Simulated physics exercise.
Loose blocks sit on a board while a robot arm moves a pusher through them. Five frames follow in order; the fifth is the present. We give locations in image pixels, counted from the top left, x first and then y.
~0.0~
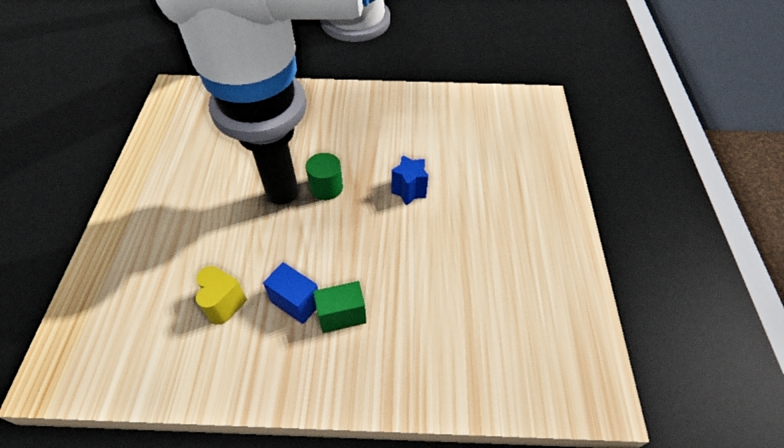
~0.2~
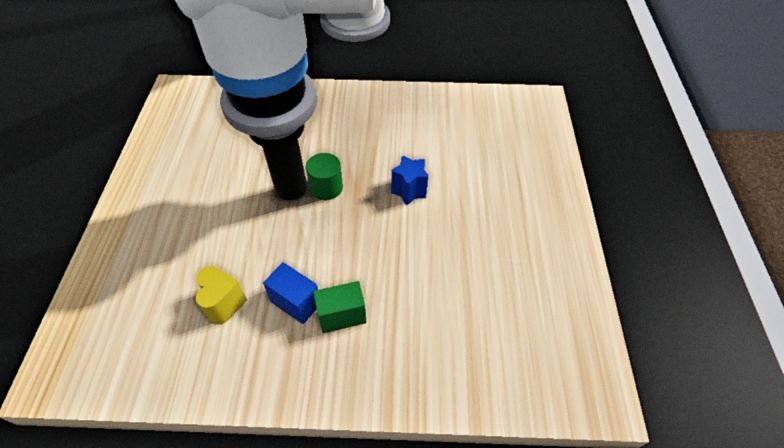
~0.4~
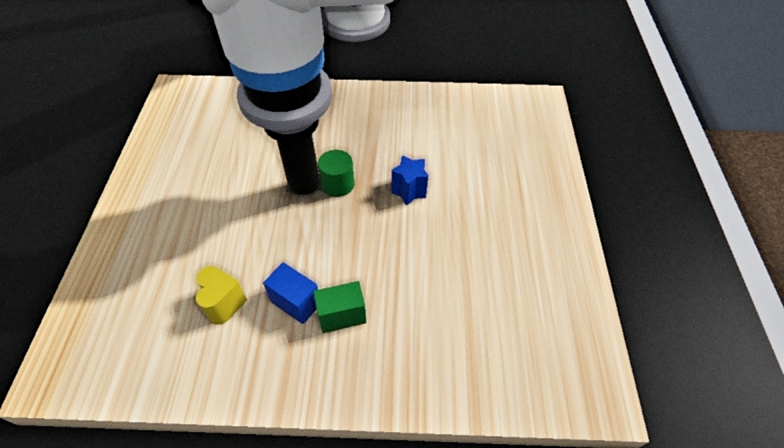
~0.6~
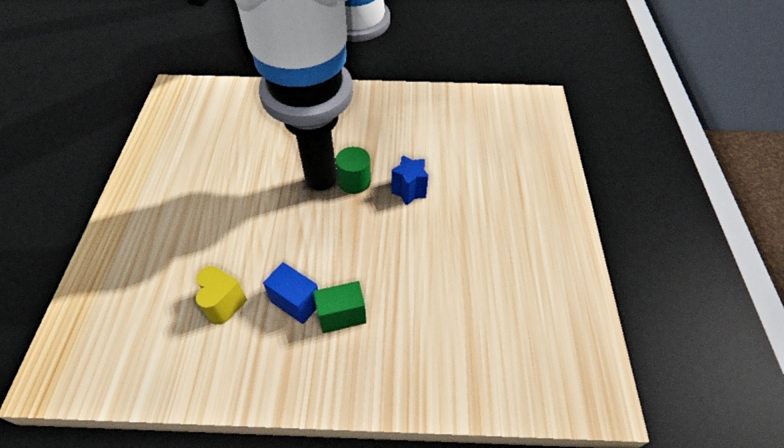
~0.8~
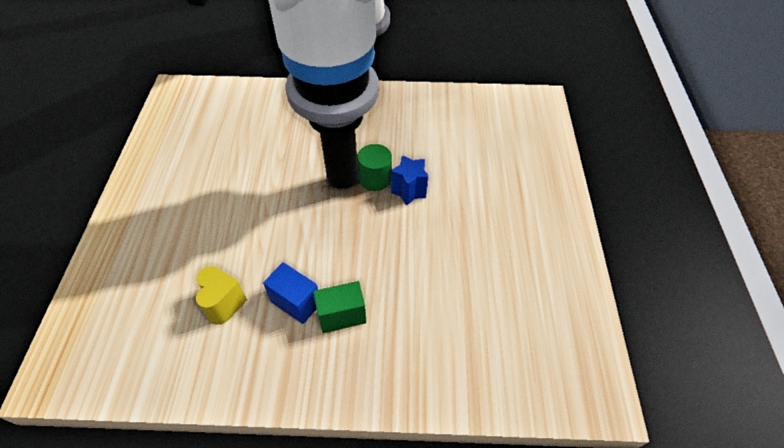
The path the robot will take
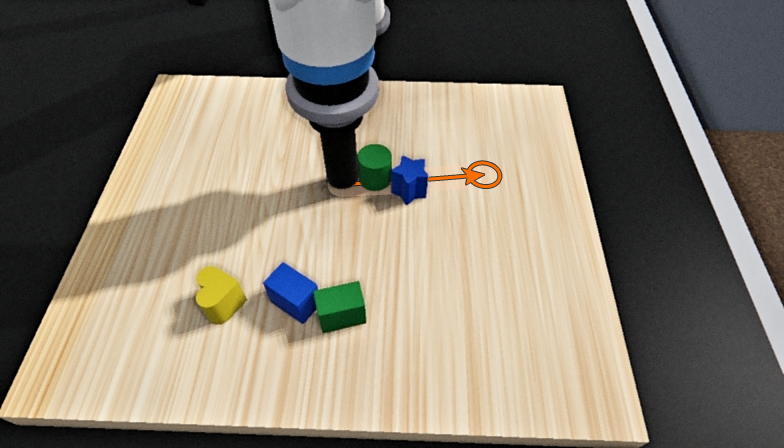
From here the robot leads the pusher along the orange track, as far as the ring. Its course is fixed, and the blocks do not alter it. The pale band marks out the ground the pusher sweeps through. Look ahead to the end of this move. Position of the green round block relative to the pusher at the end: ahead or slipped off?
The pusher no longer has it in front.
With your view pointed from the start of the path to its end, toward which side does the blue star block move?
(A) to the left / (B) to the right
B.
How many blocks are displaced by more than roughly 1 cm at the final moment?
Displaced: Two.
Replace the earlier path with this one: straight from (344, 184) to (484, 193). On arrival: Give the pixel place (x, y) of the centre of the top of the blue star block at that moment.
The spot you're after is about (520, 181) in the image.
The drawn path runs from (344, 184) to (484, 175).
On the path given first. One third of the way, pusher at (392, 175); green round block at (420, 146); blue star block at (426, 170), turned 50° clockwise.
Two thirds of the way, pusher at (440, 171); green round block at (453, 134); blue star block at (451, 178), turned 120° clockwise.
At the end, pusher at (486, 167); green round block at (463, 130); blue star block at (455, 178), turned 135° clockwise.
